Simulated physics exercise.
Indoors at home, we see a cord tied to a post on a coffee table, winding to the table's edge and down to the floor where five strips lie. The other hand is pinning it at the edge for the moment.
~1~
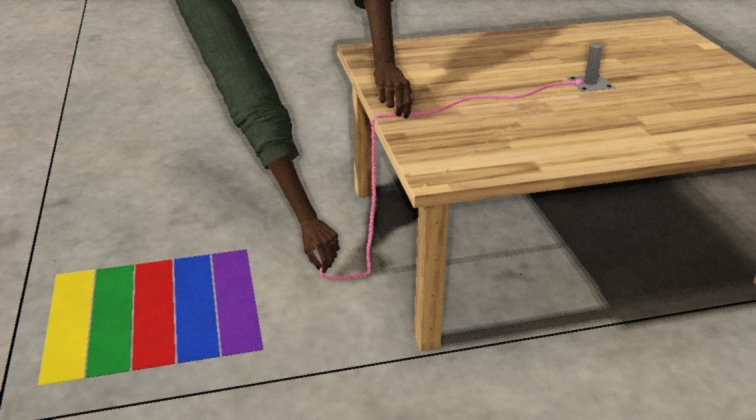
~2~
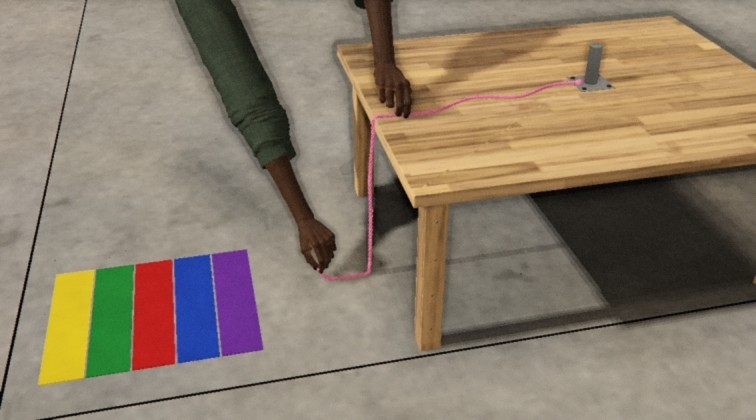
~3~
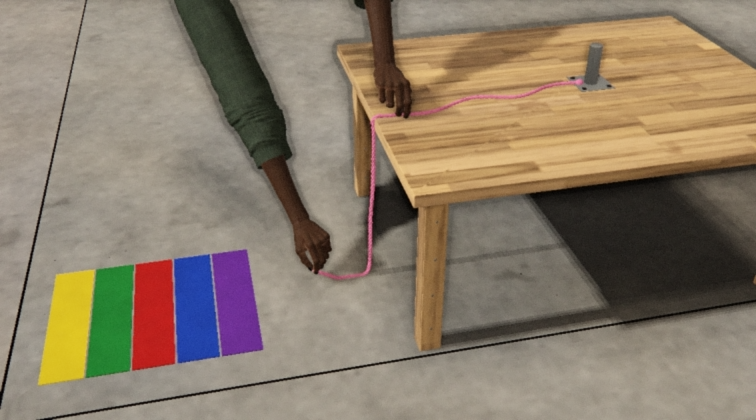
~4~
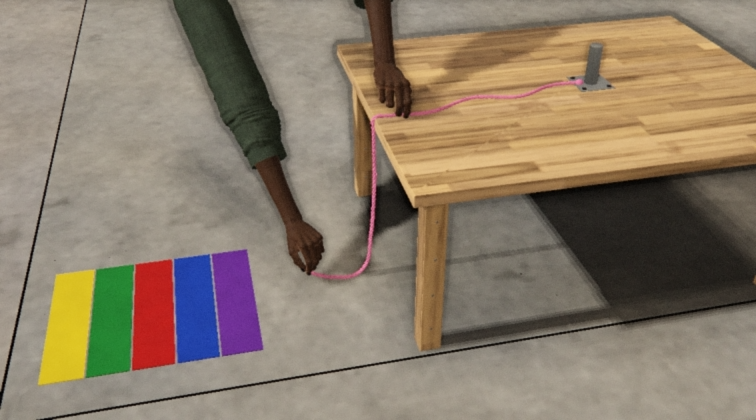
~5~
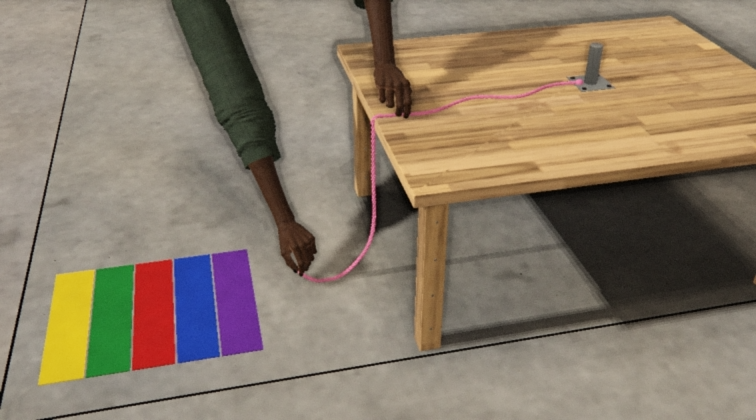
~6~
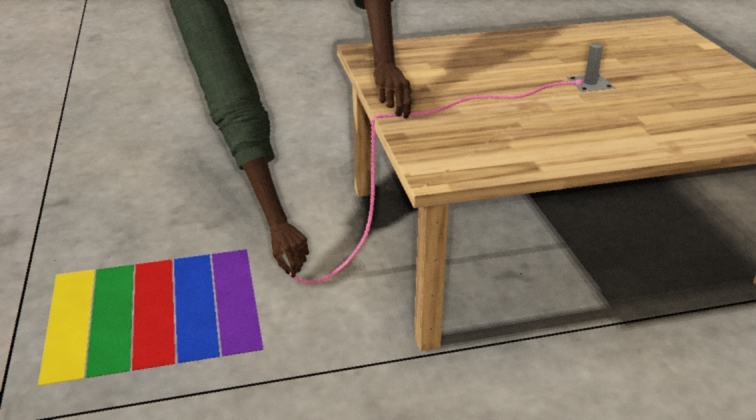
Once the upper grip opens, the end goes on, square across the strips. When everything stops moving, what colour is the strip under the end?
The strip under the end is blue.
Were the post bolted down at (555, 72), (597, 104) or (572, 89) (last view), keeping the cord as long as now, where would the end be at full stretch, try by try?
The places are (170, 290), (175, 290) and (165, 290).
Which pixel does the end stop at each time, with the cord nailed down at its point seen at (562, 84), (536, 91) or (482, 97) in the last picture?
Those spots come out as (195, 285), (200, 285) and (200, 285).
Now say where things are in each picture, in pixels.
In the first frame, end (322, 269); purple (240, 332); blue (197, 339); red (154, 345); green (109, 352); yellow (64, 359).
In the second frame, end (319, 269); cord through (550, 86) (491, 97) (426, 113) (373, 140) (371, 208) (370, 264).
In the third frame, end (314, 270).
In the fourth frame, end (307, 271); cord through (550, 86) (491, 97) (426, 113) (373, 140) (373, 207) (366, 264).
In the fifth frame, end (299, 272).
In the sixth frame, end (291, 273); cord through (550, 86) (491, 97) (426, 113) (373, 140) (372, 207) (347, 262).
A little later, end near (273, 276); short of the strips.
Next, end near (225, 282); over purple.
When it is tight, end near (195, 287); over blue. Over blue.
